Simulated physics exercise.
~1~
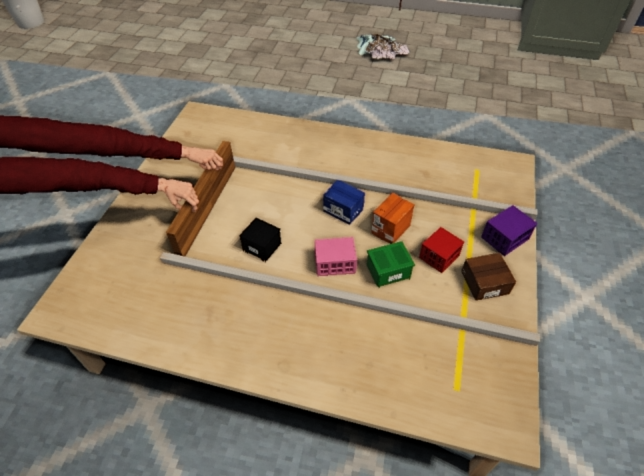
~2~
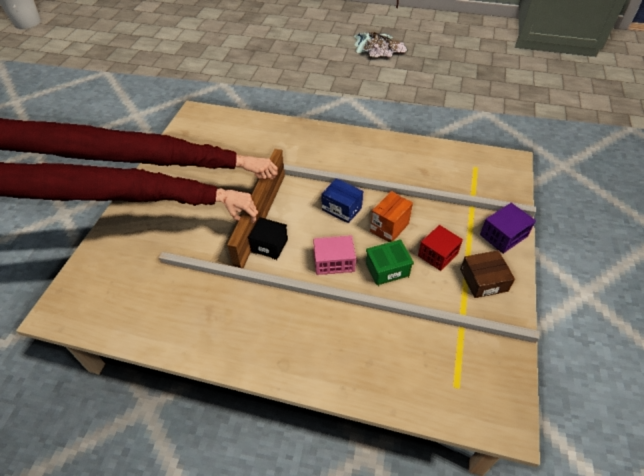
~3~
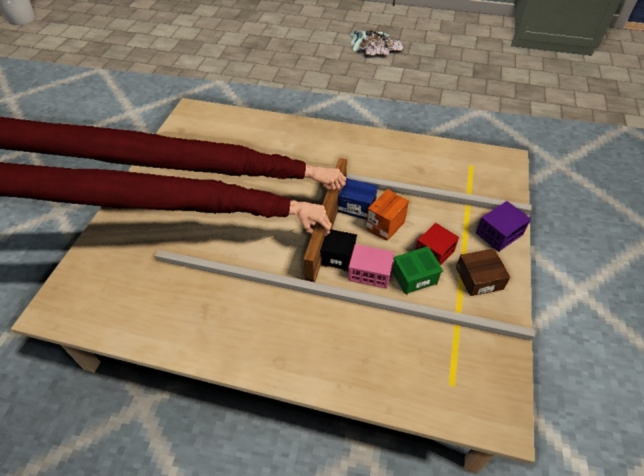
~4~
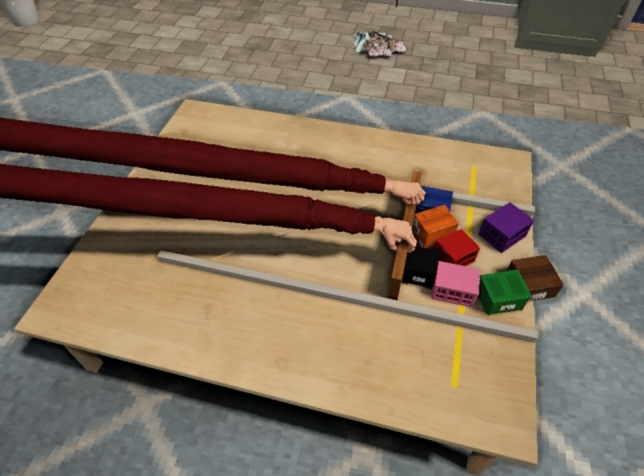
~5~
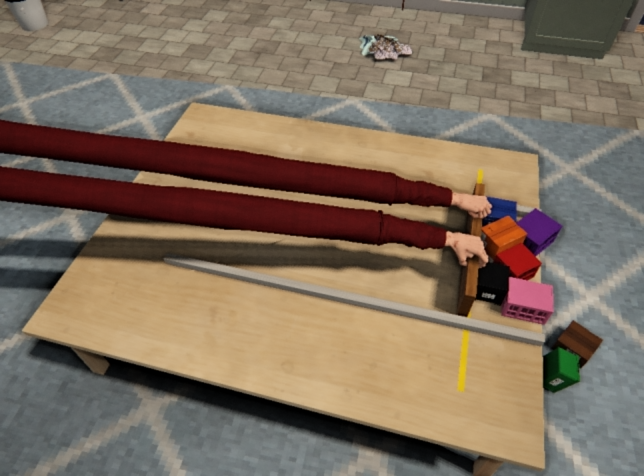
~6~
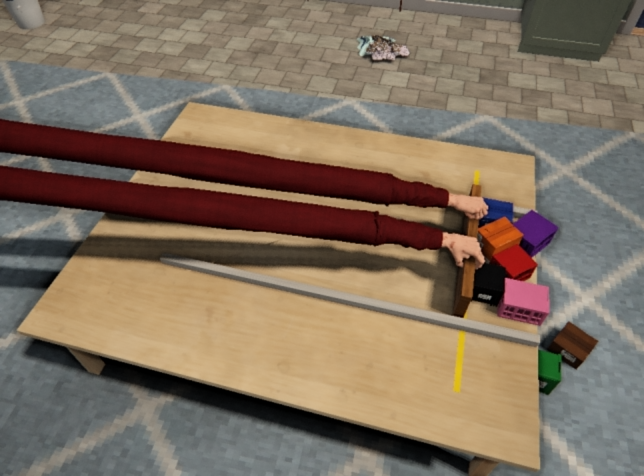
Two red-sleeved hands push an upright wooden plank rightward between pale rails on a wooden table, seen from above through a slightly swaying camera. Ahead of it sit black, pink, blue, orange, green and red loads, with brown and purple ones farthest right near a yellow tape line. The plank meets the black tote first, then gathers the pink, green, blue and orange loads into a cluster. The crowded group slides across the tape toward the right edge. The green tote and brown parcel tumble off, while the plank stops at the tape and the others remain bunched at the edge.
